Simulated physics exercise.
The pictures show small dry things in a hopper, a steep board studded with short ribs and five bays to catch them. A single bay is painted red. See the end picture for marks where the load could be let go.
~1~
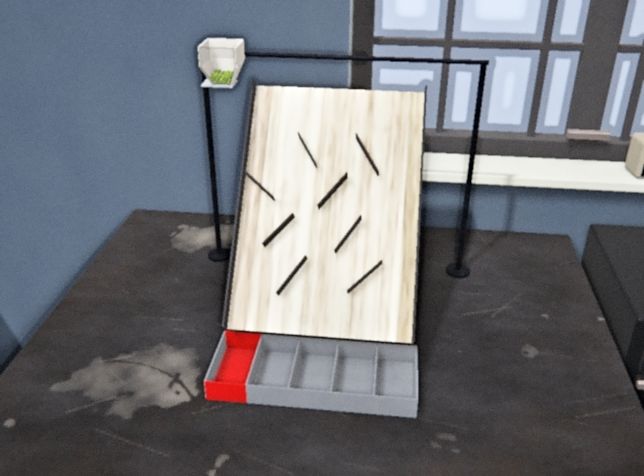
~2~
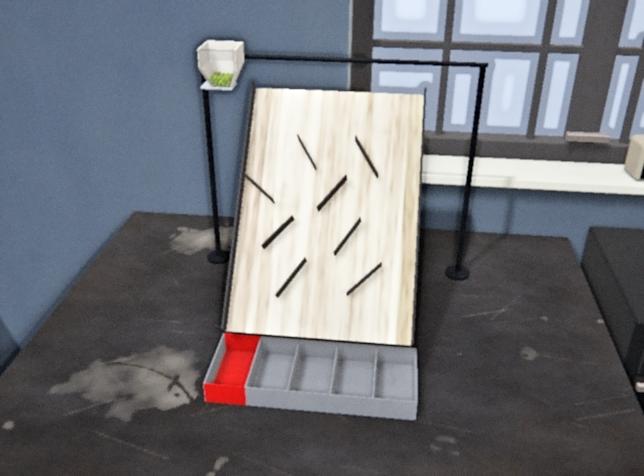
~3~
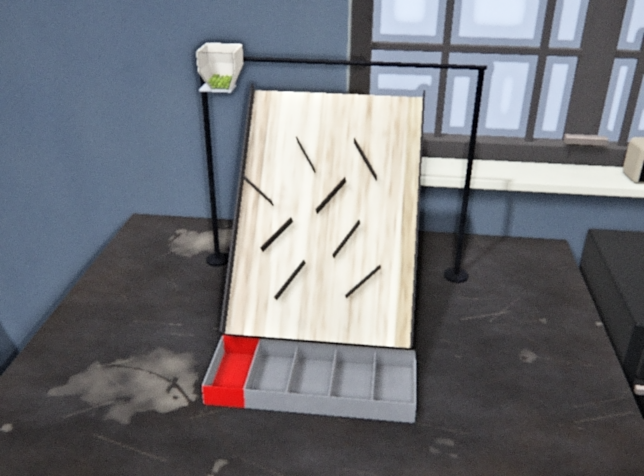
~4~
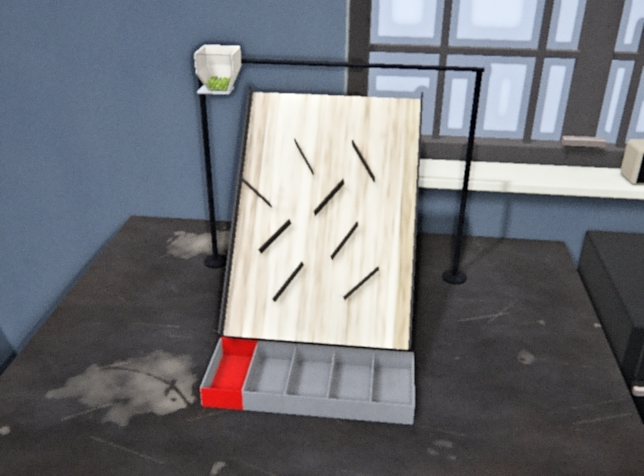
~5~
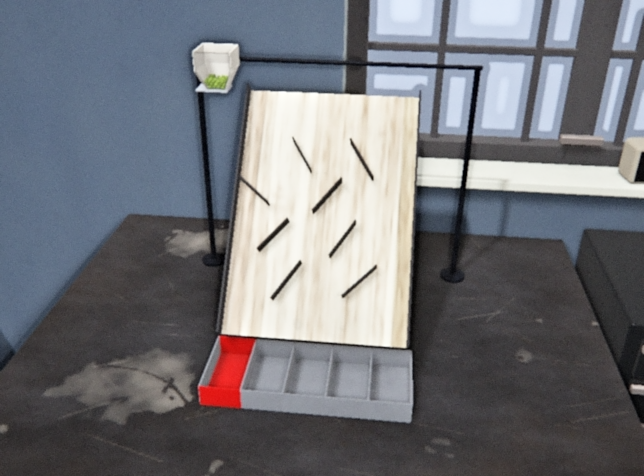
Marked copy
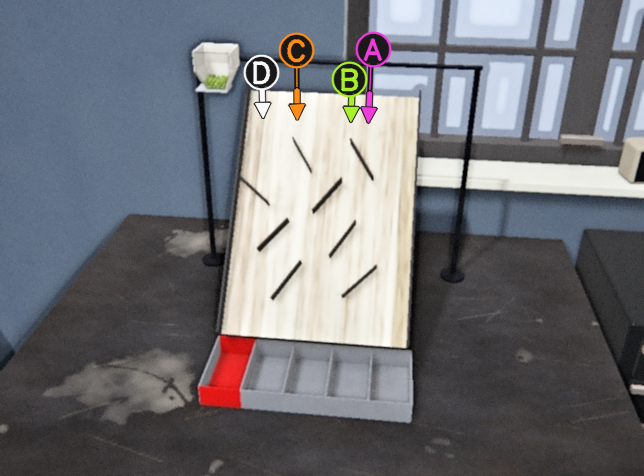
Hopper of green peas staying still above a steep ribbed wooden board with five bays, the leftmost red, as the view shifts slightly.
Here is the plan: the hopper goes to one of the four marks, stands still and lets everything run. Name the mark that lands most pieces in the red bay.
C is best.
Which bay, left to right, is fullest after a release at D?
The first from the left.
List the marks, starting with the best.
The order is C, D, B, A.
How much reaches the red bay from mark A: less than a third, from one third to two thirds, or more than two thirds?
Mark A gives less than a third.
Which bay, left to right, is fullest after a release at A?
The fifth.
On the marked copy, mark A meets the board at (368, 117); mark B meets the board at (351, 116); mark C meets the board at (297, 113); mark D meets the board at (262, 112).
For mark A, a small part in the red bay, about two thirds in other bays, about a quarter outside the box.
For mark B, about a quarter in the red bay, about a quarter in other bays, about half outside the box.
For mark C, nearly all in the red bay, a small part outside the box.
For mark D, about two thirds in the red bay, about a quarter in other bays, a small part outside the box.
